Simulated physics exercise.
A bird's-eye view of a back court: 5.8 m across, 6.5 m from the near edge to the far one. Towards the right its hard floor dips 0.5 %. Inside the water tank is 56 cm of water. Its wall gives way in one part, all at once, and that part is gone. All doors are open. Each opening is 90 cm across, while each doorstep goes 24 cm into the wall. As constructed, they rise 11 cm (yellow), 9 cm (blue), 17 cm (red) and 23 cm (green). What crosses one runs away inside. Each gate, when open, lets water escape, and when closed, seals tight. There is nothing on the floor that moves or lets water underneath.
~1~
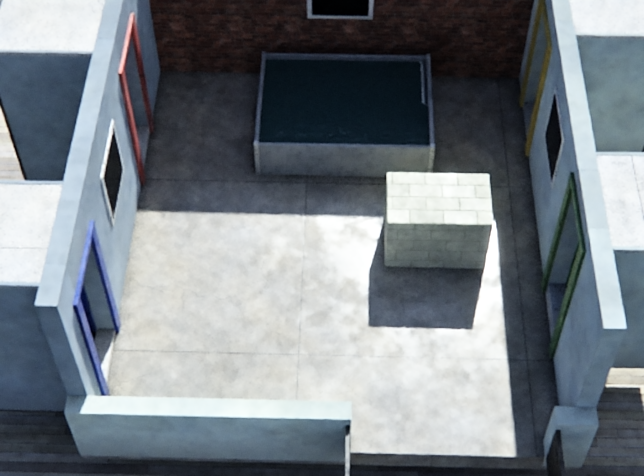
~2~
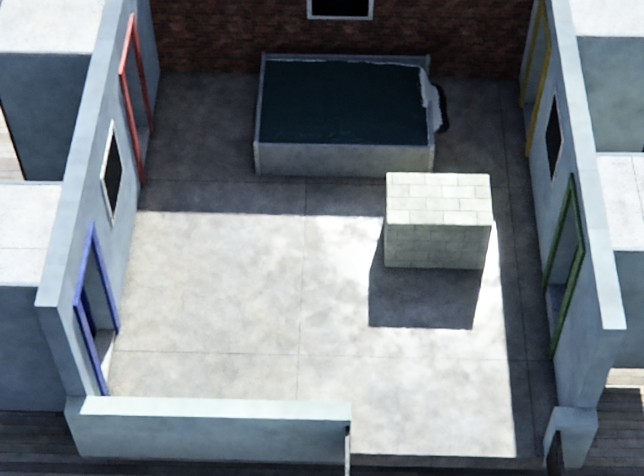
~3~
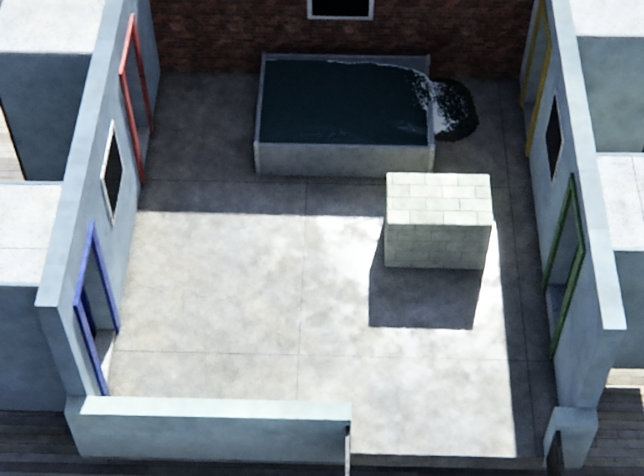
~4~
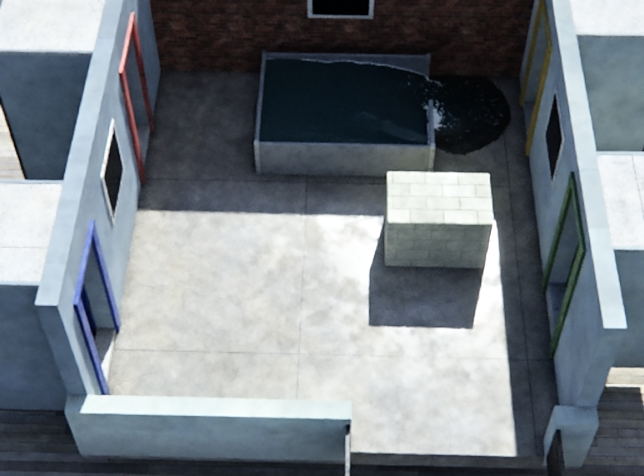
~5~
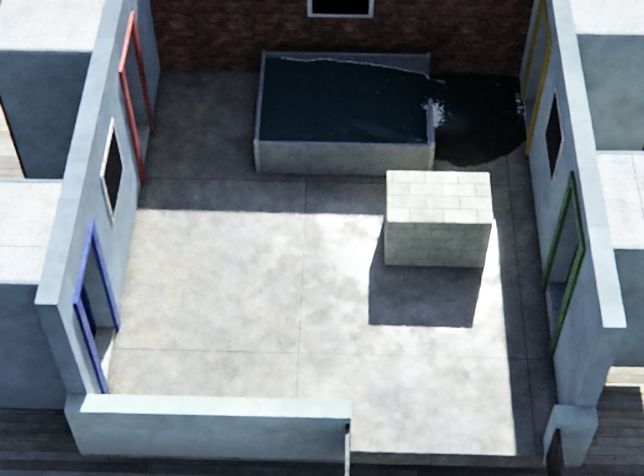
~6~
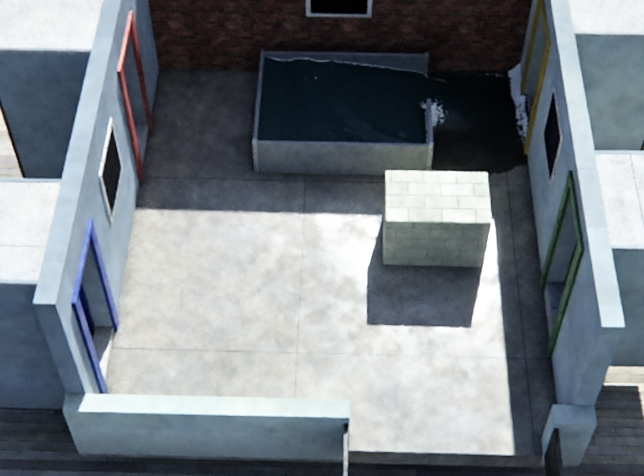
Dark water poured out through a gap in the right side of a tank at the back of a walled court, then spread across the floor rightward until it reached the yellow door.
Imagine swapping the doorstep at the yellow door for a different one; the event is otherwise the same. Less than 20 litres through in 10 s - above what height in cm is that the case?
Above about 32 cm.
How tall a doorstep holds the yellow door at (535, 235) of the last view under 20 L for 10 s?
6.5 cm.
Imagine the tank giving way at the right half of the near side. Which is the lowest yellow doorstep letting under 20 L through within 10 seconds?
Then 7.0 cm.
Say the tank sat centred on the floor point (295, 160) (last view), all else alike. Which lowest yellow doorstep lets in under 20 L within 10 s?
27 cm, give or take.
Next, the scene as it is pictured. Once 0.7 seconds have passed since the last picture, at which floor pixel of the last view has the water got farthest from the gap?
Lab note: Front tip approx. at (534, 224).
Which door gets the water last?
Blue.
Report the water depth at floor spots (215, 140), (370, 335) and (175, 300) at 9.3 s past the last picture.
In that order: 3, 0 and 3 cm.
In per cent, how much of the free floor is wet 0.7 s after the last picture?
I'd estimate about 10 percent.
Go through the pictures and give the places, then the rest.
Still water, 56 cm deep, in the water tank at (345, 102); the yellow door at (535, 80) is dry, in the first frame.
Water pours out at (425, 101) and has run 0.3 m, to (442, 128); about 9 cm deep outside, 56 cm at the back, in the second frame.
The front is at (469, 126), 0.7 m from the gap at (425, 102); 0.7 m2 of floor is wet, 56 cm left at the back, in the third frame.
The front is at (504, 120), 1.2 m from the gap at (425, 101); 1.6 m2 of floor is wet, 56 cm left at the back, in the fourth frame.
The front is at (519, 85), 1.5 m from the gap at (425, 100); 2.4 m2 of floor is wet, 56 cm left at the back, in the fifth frame.
The gap is at (424, 99), the front 1.7 m out at (533, 106); the back of the water tank holds 56 cm; water is at the yellow door at (534, 79), in the sixth frame.
Then, 0.7 s after the last picture water covers 10 % of the floor, deepest (48 cm) near (516, 77); 31 cm at the yellow door, 51 litres in over its 11 cm doorstep.
Then, 2.3 s after the last picture water covers 25 % of the floor, deepest (35 cm) near (517, 84); 30 cm at the yellow door, 255 litres in over its 11 cm doorstep.
Then, 9.3 s after the last picture water covers 75 % of the floor, deepest (14 cm) near (520, 109); 13 cm at the yellow door, 484 litres in over its 11 cm doorstep.
At the yellow door as built, the water peaked near 34 cm, 1.5 s after the last picture.
With a doorstep of 28 cm, 46 litres would have come in within the 10 s; with 37.5 cm, 2 litres. So under 20 litres takes about 32 cm.
